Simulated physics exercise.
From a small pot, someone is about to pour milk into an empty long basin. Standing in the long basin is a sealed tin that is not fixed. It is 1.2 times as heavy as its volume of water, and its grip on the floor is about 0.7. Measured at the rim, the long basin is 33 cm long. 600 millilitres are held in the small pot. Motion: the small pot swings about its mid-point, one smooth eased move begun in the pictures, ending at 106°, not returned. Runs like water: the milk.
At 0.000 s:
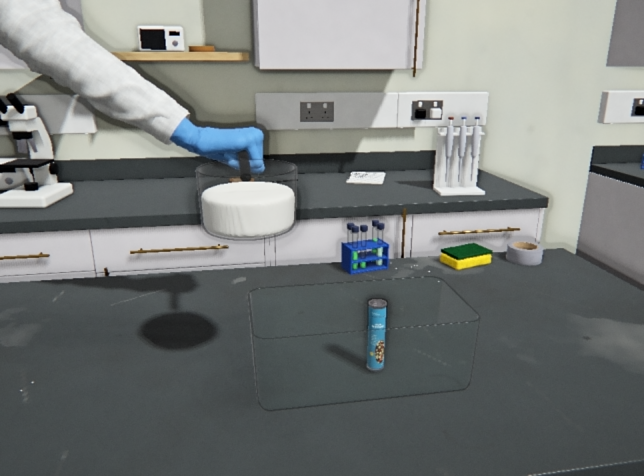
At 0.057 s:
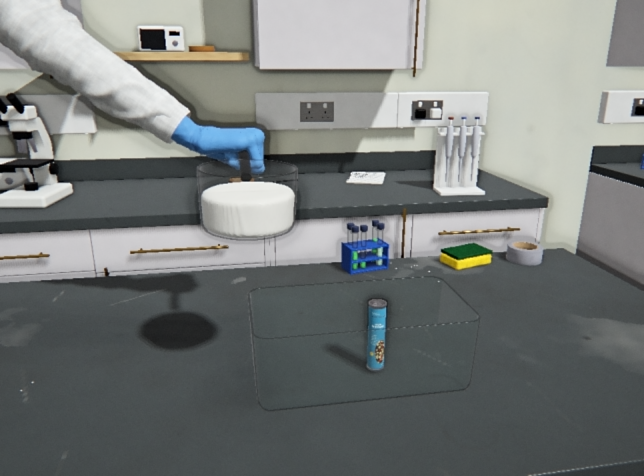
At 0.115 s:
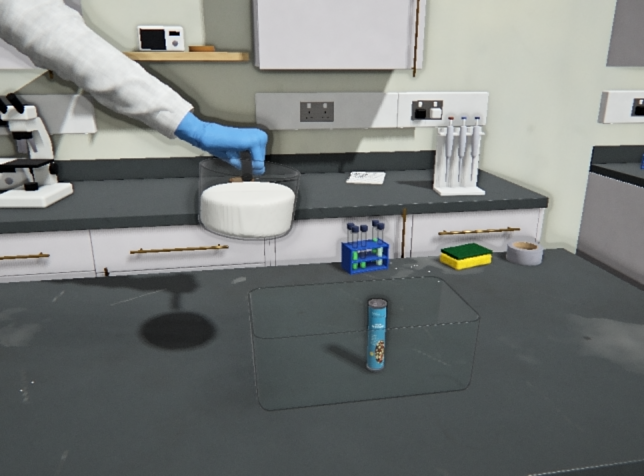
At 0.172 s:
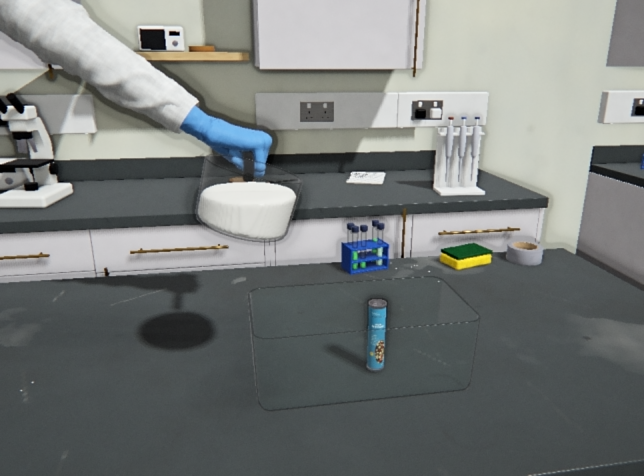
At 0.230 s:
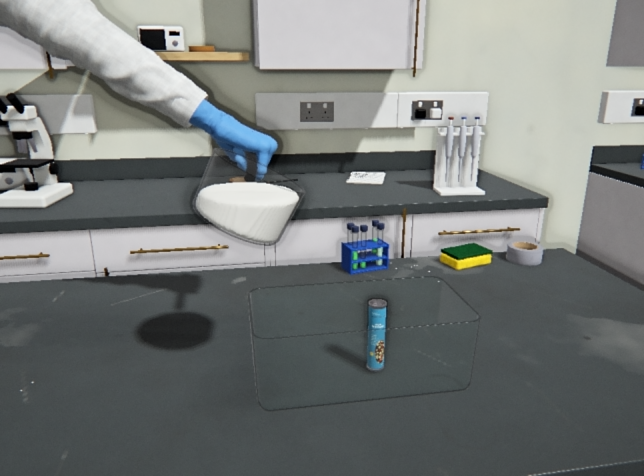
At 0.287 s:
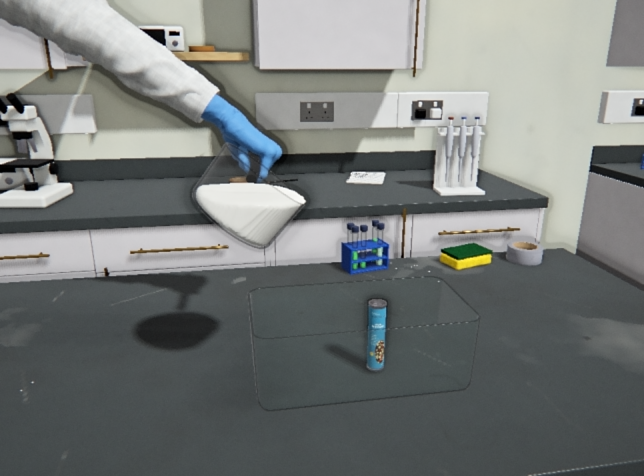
In a laboratory, a blue-gloved hand held a small clear pot of milk above a dark bench and smoothly tilted it to the right, while a blue tin stood still inside a clear basin.
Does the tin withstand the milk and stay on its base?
Yes, it is still on its base.
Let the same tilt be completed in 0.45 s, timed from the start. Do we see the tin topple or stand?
Result: Tin upright.
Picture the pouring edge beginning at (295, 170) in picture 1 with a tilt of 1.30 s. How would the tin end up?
After that, the tin stays vertical.
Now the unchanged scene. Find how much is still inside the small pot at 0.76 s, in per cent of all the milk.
I'd say some 9 per cent remains.
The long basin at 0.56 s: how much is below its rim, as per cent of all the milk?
Some 16 per cent.
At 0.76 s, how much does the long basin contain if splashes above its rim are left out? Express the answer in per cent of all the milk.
That comes to about 80 percent.
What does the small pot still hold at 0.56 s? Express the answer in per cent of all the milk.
About 36 per cent.
By 0.56 s the tilt is 97° and 37 per cent is still to pour; the tin stands where it began.
By 0.76 s the tilt is 106° and 9 per cent is still to pour; the tin stands where it began.
By 0.96 s the tilt is 106° and 1 per cent is still to pour; the tin stands where it began.
By 1.19 s the tilt is 106° and 0 per cent is still to pour; the tin stands where it began.
At rest the tin stands where it began.
